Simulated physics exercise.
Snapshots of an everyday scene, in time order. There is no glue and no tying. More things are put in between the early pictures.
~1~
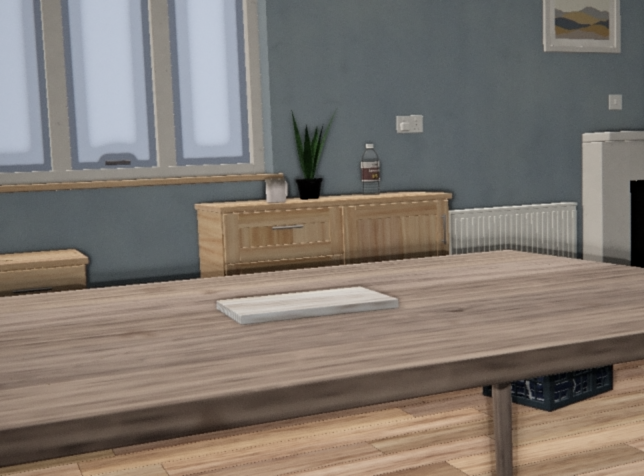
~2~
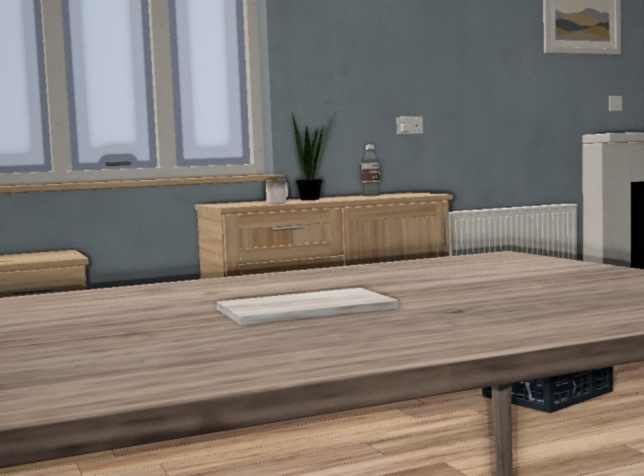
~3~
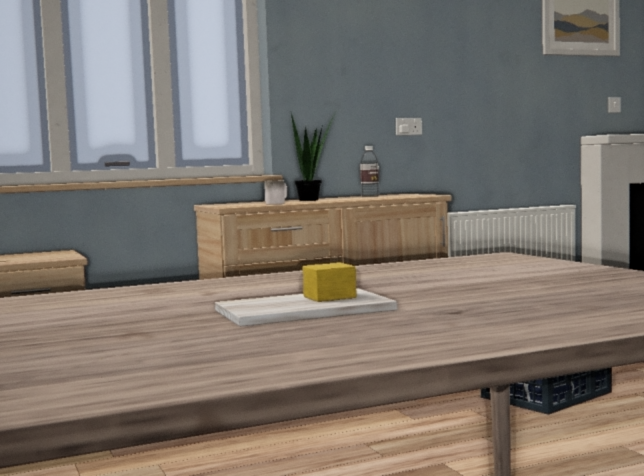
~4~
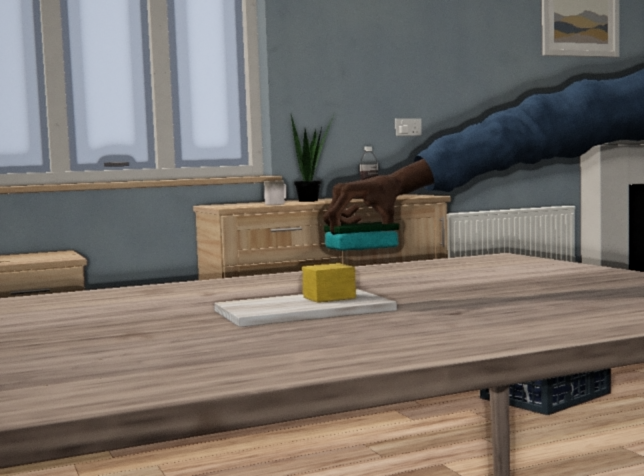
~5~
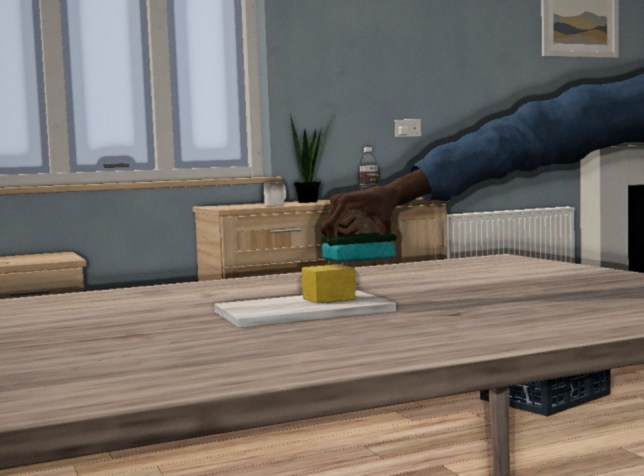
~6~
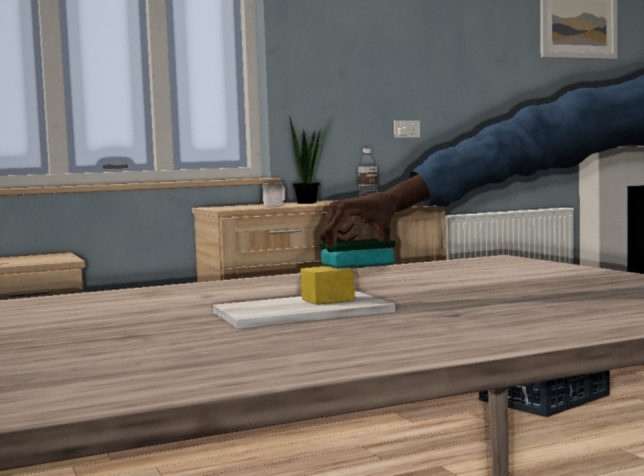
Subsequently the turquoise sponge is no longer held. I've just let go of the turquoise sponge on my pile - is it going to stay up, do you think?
I expect the stack will not stand.
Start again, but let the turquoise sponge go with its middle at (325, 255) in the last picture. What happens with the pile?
Next, the heap stays put.
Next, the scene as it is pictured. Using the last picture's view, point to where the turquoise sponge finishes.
Somewhere around (406, 291) in the last picture.
Then, 0.30 s on from there, turquoise sponge now fallen.
Then, 0.70 s on from there, nothing new.
In the end, fallen, turquoise sponge; the other 2 unmoved. At the end, from the last picture's camera, turquoise sponge near (406, 291). The pile loses its balance.
